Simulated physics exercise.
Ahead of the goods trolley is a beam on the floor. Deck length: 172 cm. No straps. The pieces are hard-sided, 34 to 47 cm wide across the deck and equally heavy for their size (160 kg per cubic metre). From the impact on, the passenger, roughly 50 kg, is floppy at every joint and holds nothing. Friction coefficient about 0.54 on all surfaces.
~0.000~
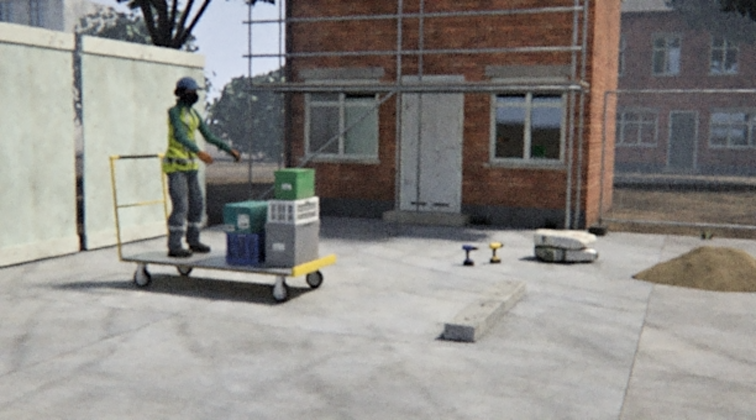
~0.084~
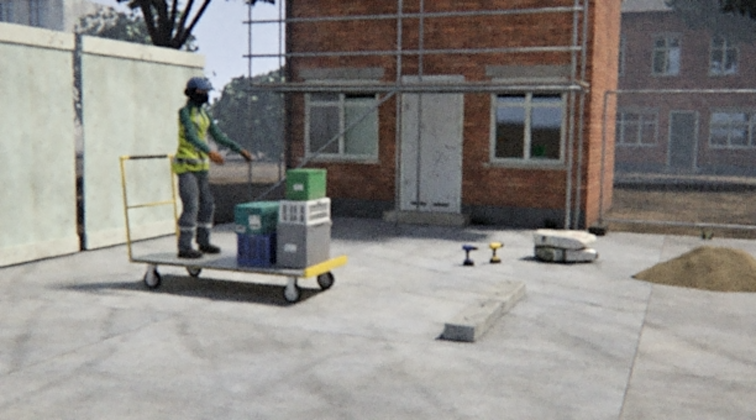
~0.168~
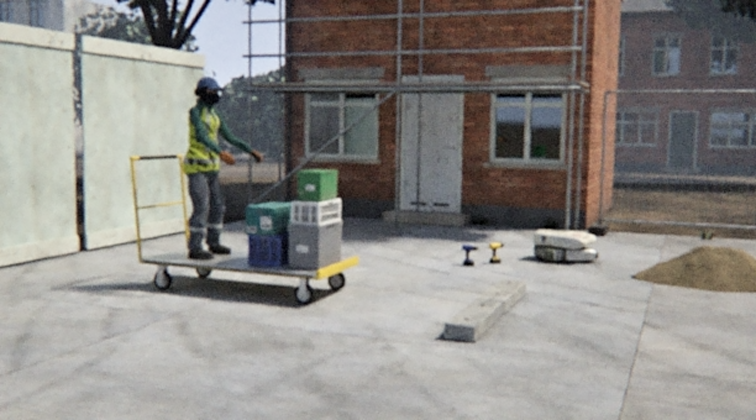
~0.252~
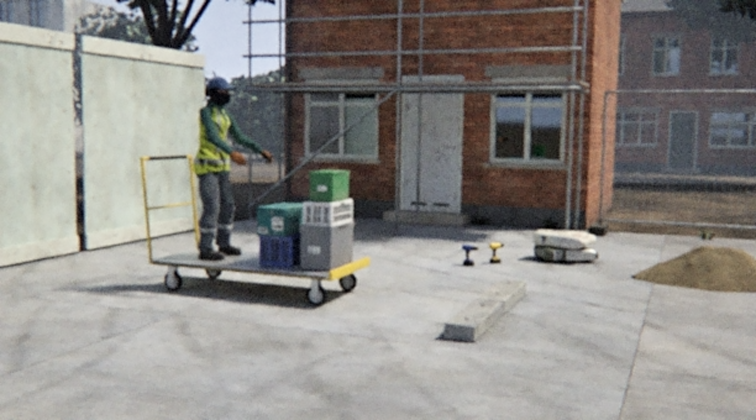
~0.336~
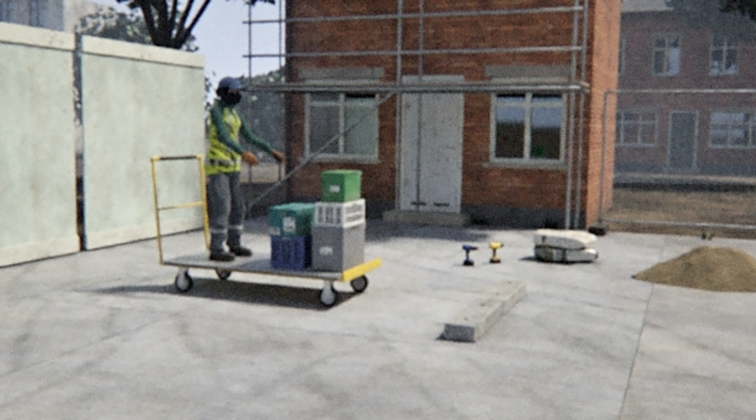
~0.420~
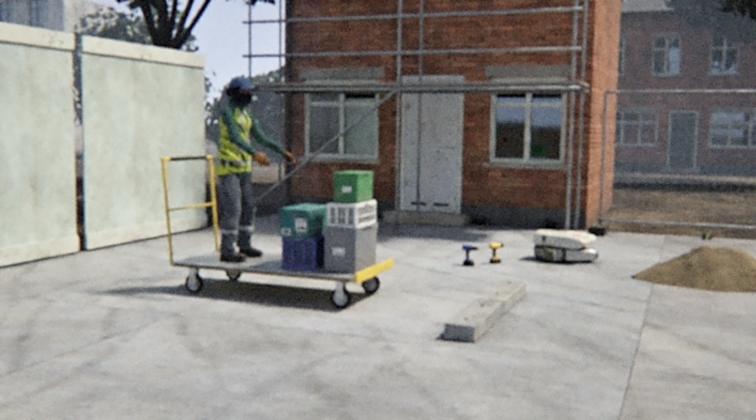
A flat trolley carrying a standing worker and stacked crates rolls right across the concrete.
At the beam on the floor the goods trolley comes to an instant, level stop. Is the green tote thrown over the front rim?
The green tote flies off.
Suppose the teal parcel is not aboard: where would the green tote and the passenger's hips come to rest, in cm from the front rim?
Then green 50 past, hips 100 behind.
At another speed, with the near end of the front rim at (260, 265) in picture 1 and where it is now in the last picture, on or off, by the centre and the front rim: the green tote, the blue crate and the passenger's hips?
Then green off, blue on, hips on.
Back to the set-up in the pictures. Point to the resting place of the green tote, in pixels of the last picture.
Near (562, 307).
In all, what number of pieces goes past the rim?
2 in all.
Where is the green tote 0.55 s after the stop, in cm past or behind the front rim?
About 30 cm past the rim.
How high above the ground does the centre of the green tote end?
Roughly 10 cm above it.
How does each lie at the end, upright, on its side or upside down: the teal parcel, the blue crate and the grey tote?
At rest: Teal upright, blue upright, grey upright.
Impact comes at 1.14 s.
After 1.69 s the green tote is 28 cm past the rim, tilted 40°, near (525, 205) in the last picture's view.
After 2.14 s the green tote is 58 cm past the rim, tilted 90°, near (562, 307) in the last picture's view.
At rest, 3.2 s, past the rim, white crate and green tote; behind it, grey tote, teal parcel, blue crate and the passenger's hips.
